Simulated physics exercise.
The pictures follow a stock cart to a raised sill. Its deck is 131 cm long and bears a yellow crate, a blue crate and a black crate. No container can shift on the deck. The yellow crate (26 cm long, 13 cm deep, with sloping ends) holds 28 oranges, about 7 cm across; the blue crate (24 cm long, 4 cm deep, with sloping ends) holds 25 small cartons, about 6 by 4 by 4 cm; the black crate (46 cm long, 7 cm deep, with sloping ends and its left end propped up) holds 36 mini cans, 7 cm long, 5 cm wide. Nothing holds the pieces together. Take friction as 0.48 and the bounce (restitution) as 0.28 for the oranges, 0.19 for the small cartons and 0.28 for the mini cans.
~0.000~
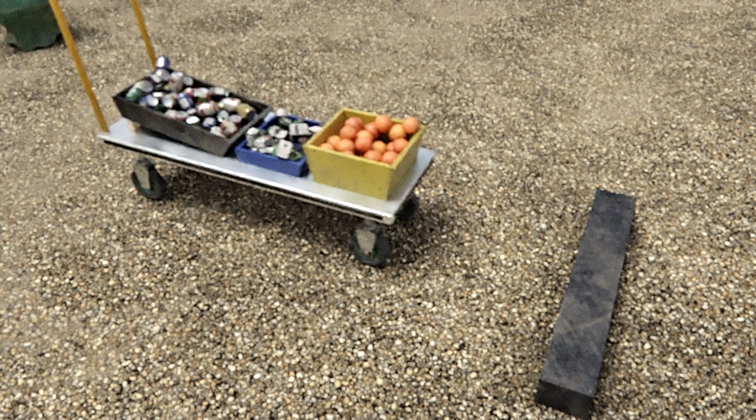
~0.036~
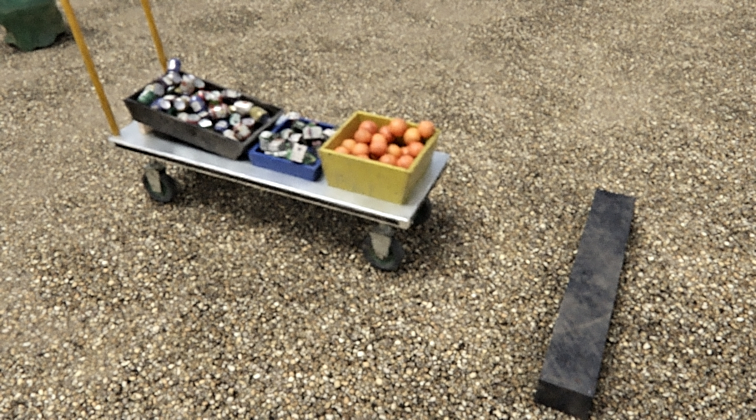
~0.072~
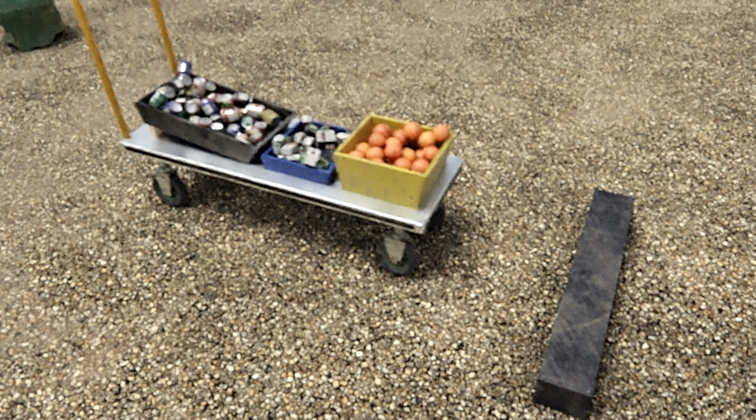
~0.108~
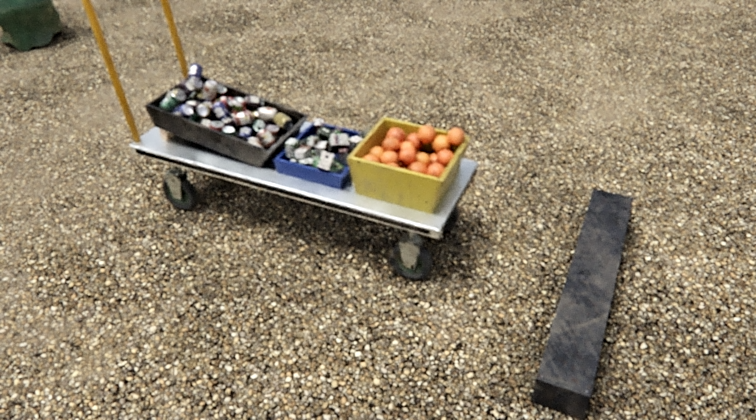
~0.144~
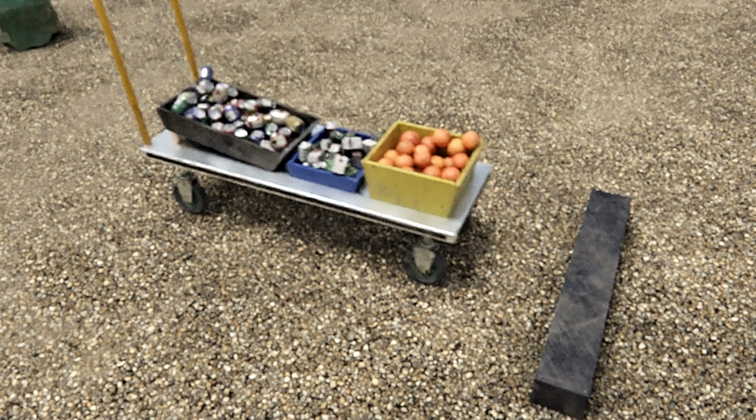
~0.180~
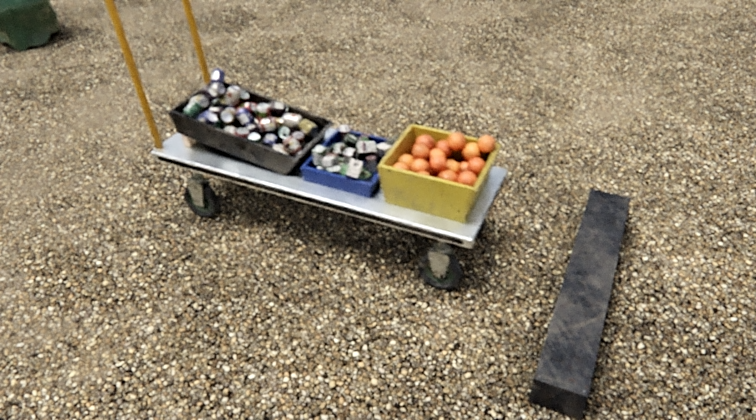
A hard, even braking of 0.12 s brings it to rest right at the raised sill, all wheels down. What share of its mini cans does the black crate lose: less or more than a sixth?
Under a sixth of the mini cans leave the black crate.
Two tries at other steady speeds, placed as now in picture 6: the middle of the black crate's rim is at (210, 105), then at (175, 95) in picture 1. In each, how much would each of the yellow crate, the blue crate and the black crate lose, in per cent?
Yellow crate 0 then 0, blue crate 10 then 20, black crate 0 then 20 per cent.
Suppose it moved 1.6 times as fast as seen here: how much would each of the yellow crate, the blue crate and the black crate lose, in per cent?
Then yellow crate 10, blue crate 20, black crate 40 per cent.
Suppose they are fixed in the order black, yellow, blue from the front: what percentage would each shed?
In that case yellow crate 0, blue crate 10, black crate 10 per cent.
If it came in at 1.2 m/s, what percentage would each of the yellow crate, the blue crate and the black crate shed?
In that case yellow crate 0, blue crate 10, black crate 10 per cent.
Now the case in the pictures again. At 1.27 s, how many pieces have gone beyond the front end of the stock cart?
Some 0 pieces.
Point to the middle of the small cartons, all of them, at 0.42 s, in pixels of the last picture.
Around (448, 178).
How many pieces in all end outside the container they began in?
Roughly 6 in all.
After 0.32 s, the brake bites.
After 0.42 s, the yellow crate has all 28, the blue crate is down by 1 of 25 and the black crate has all 36.
After 0.54 s, the yellow crate has all 28, the blue crate is down by 2 of 25 and the black crate is down by 1 of 36.
After 0.77 s, the yellow crate has all 28, the blue crate is down by 3 of 25 and the black crate is down by 3 of 36.
Outcome (at 1.27 s), the yellow crate has all 28, the blue crate is down by 3 of 25 and the black crate is down by 3 of 36. Asked share, 3 of 36, 8 per cent.
